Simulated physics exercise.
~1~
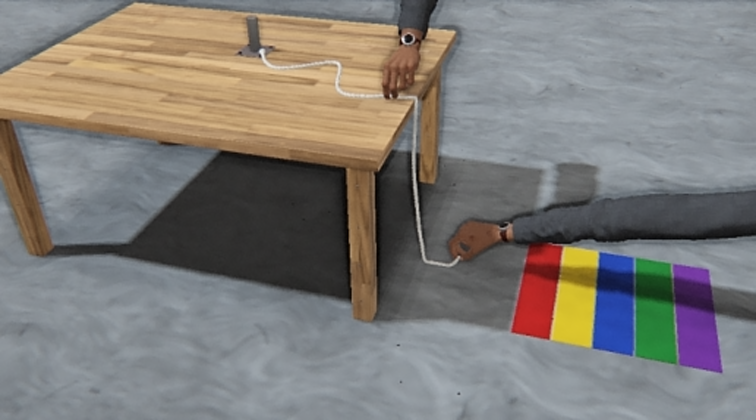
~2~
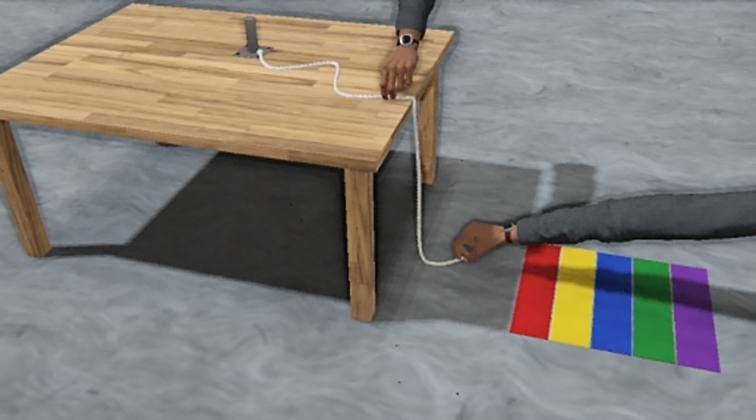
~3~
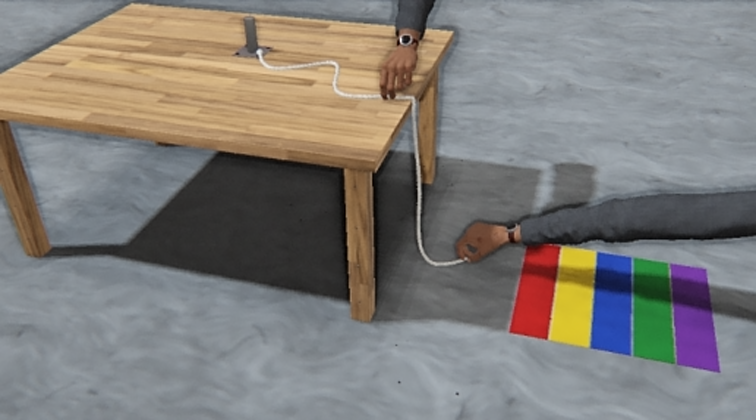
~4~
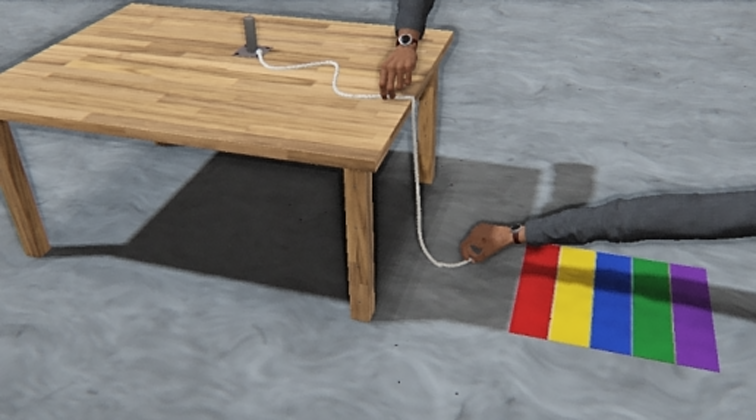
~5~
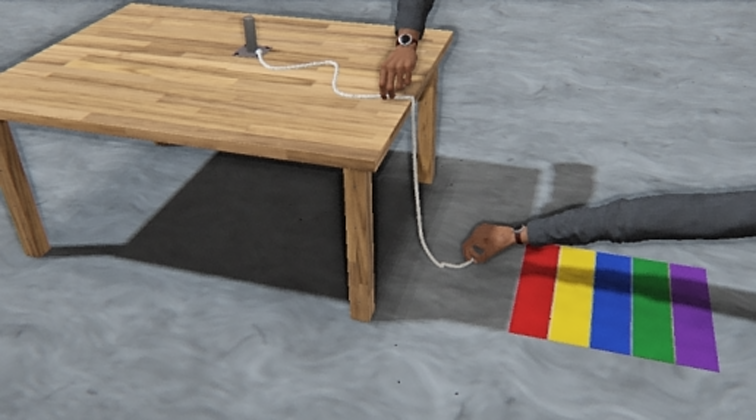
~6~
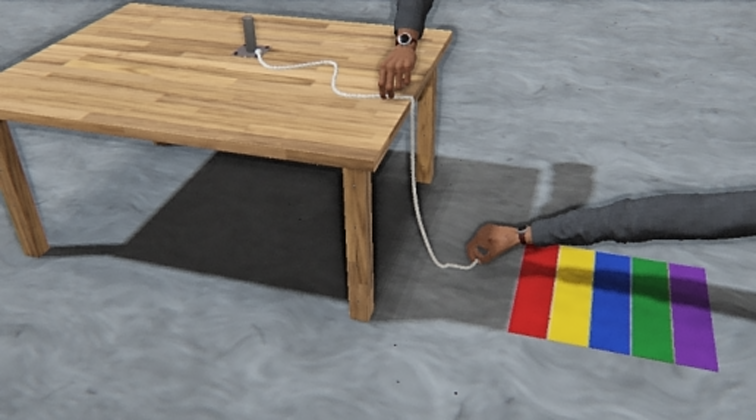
In the video, one hand holds a white cord at the edge of a wooden table while another hand near the floor draws the cord's end slightly to the right, towards red, yellow, blue, green and purple strips.
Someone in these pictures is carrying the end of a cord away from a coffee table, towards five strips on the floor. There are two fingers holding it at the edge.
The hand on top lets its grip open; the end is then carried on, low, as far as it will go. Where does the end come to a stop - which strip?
On the green strip.
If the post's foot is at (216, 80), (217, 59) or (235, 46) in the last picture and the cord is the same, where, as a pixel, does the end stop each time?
Results per try: (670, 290); (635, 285); (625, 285).
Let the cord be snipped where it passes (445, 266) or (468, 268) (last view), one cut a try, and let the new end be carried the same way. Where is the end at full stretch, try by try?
It would be at (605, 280) in the first case and at (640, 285) in the second.
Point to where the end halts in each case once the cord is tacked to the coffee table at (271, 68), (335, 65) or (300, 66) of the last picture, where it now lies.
First try (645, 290), second try (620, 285), third try (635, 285).
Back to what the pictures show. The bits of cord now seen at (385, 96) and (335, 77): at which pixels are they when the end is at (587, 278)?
They end up somewhere around (428, 134) and (378, 82).
Early on, end near (587, 278); over yellow.
Midway, end near (634, 286); over green.
At the end of the slack, end near (662, 291); over green. It gets as far as the green strip.
